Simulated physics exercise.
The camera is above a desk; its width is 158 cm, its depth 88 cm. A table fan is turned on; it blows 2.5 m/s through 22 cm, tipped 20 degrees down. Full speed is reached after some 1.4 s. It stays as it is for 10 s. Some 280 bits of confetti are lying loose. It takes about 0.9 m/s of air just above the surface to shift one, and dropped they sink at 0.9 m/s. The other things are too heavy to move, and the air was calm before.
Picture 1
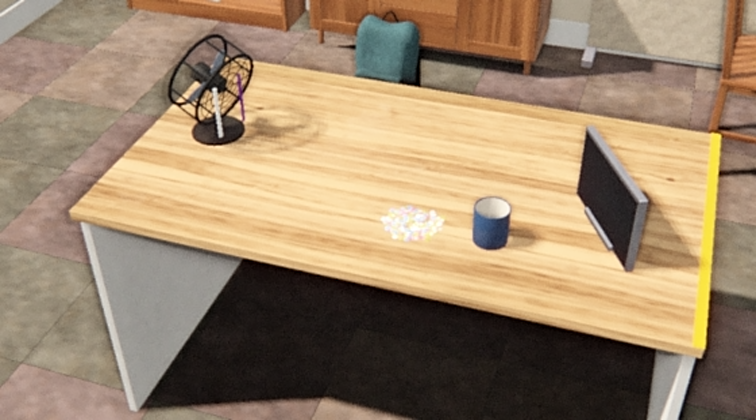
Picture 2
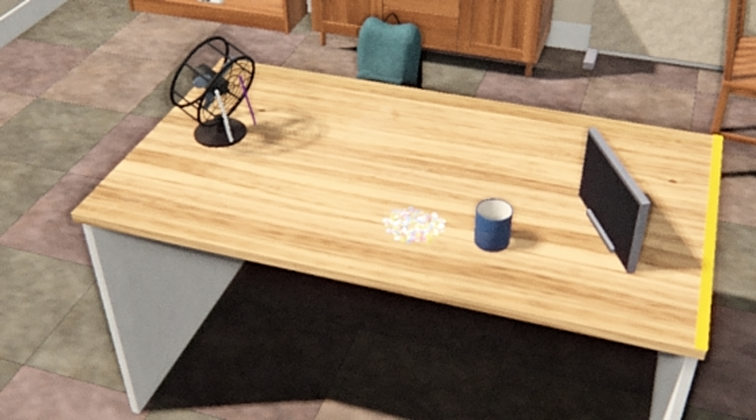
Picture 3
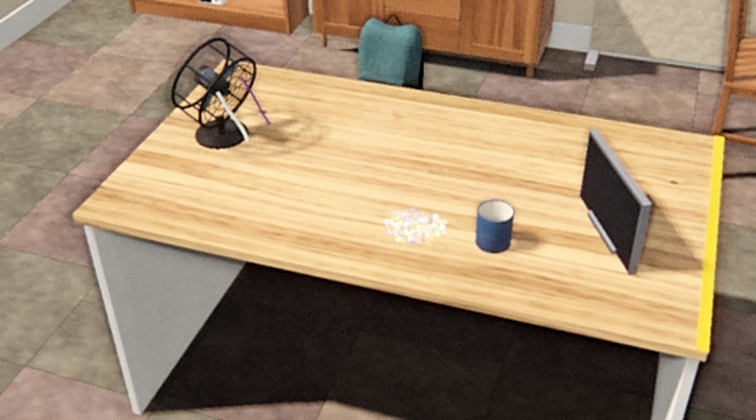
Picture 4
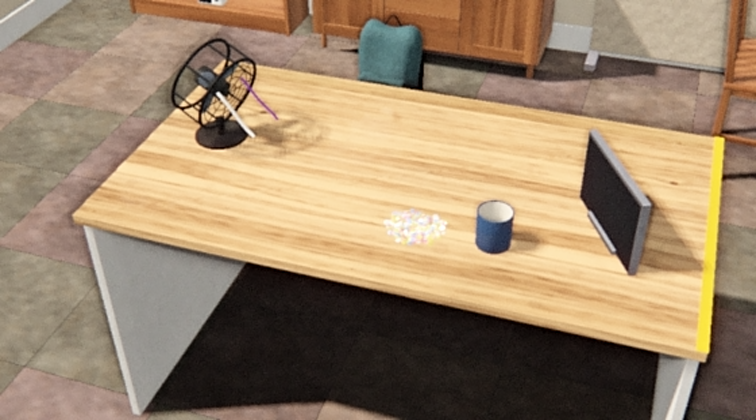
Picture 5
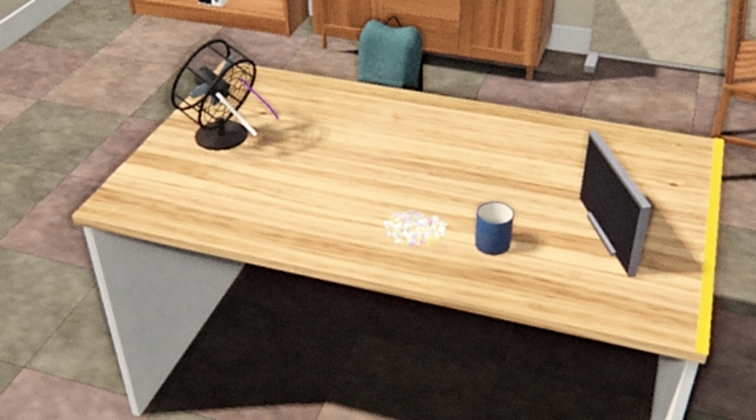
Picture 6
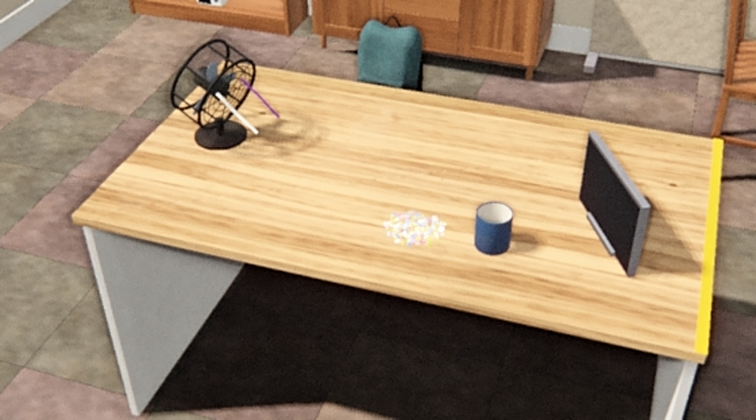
A light wooden desk with pale side panels stands on a tiled floor, seen from above at an angle. A black fan with white and purple streamers sits at the back left, pastel confetti and a blue mug near the front, and a dark-screened laptop beside the yellow right edge. The streamers lift and flutter rightward, the view shifts very slightly, and the confetti stays put.
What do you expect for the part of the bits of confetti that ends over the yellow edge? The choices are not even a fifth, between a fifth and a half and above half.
The share over the yellow edge is not even a fifth.
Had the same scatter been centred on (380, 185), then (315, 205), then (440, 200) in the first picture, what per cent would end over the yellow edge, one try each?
In that order: 10 %, 0 %, 2 %.
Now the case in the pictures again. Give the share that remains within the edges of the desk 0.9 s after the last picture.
Near 15 %.
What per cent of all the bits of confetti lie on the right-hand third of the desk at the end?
Some 0 per cent.
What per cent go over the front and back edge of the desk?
Roughly 100 % front, 0 % back.
Then, 0.9 s after the last picture, 29 % are on the move or not yet settled, 0 % are over the yellow edge; the middle of those still in play is near (517, 283).
Then, 2.1 s after the last picture, 6 % are on the move or not yet settled, 0 % are over the yellow edge.
Then, 4.4 s after the last picture, 1 % are on the move or not yet settled, 0 % are over the yellow edge.
Then, 8.9 s after the last picture, at the end, 0 % are over the yellow edge.
